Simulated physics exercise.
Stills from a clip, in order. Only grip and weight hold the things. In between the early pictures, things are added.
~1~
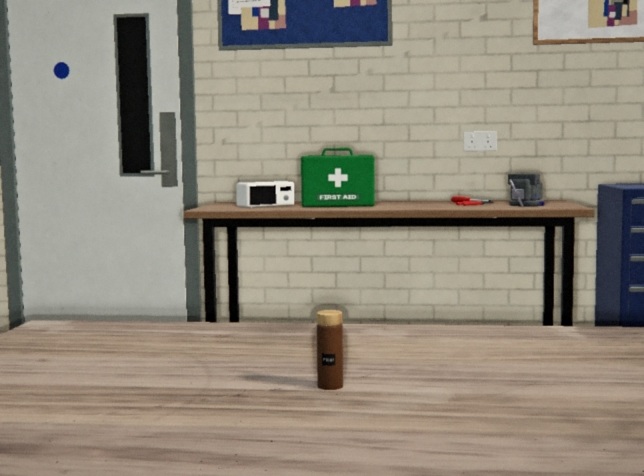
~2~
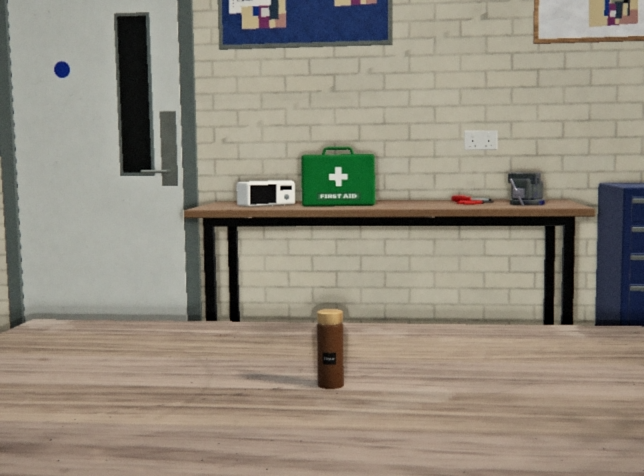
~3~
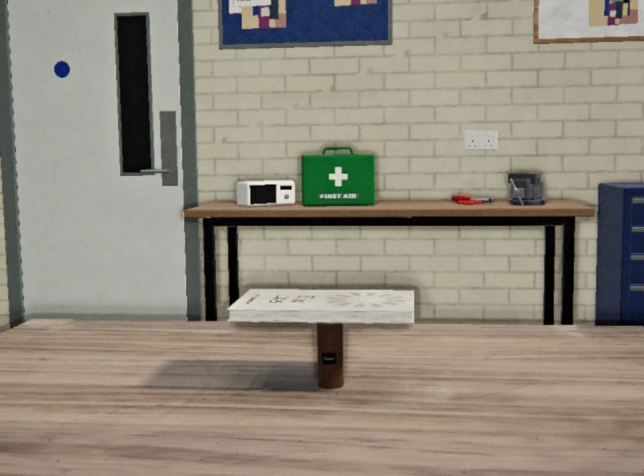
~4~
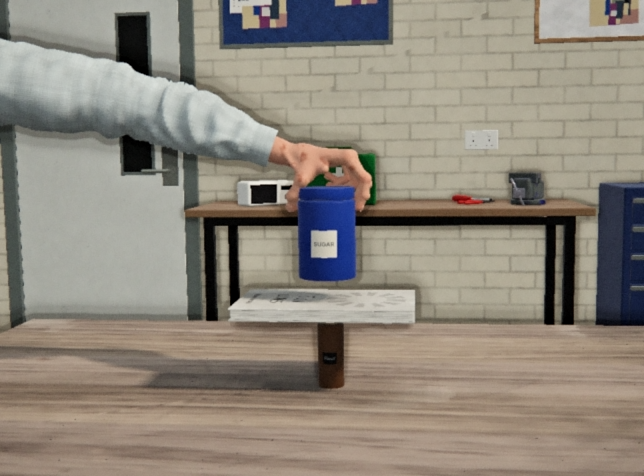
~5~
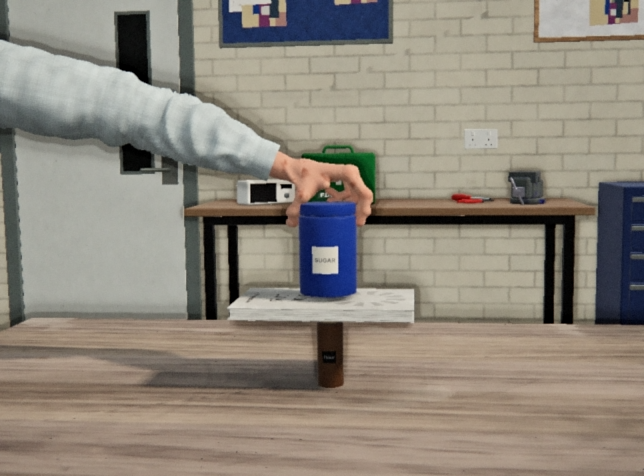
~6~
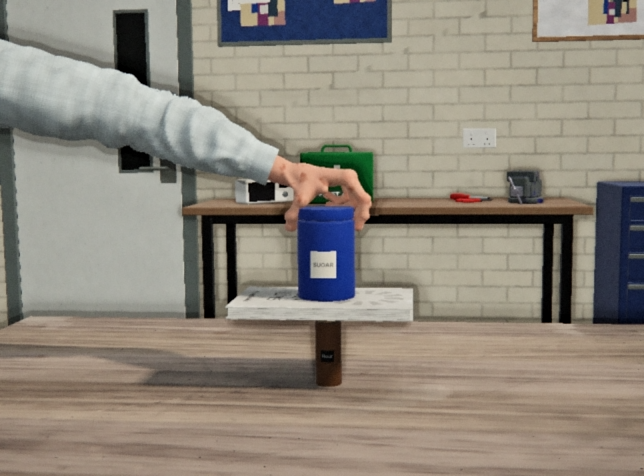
A white book appears flat on top of a small brown bottle with a tan lid, which at first stands alone on a wooden table. Then a hand in a pale sleeve reaches in from the left, holding a blue jar above the book, and lowers it onto the book, keeping its grip.
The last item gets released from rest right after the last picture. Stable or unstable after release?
Stable.
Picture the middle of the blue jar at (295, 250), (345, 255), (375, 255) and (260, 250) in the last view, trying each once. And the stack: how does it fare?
Try 1: Topples; try 2: Stands; try 3: Topples; try 4: Topples.
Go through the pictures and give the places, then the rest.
In the first frame, the last thing is not in view yet.
In the second frame, the last thing is not in view yet.
In the third frame, the last thing is not in view yet; white book (326, 305).
The fourth frame shows on its way; blue jar (327, 233); white book (326, 305).
The fifth frame shows on its way; blue jar (328, 248); white book (326, 304).
The sixth frame shows set down, still held; blue jar (326, 253); white book (324, 303).
Then, 0.80 s after the last picture, nothing has stirred.
Then, 1.70 s after the last picture, blue jar resting near (326, 253).
At rest, all 3 in place. Seen from the same camera at the end, blue jar near (326, 253). The stack stays up.
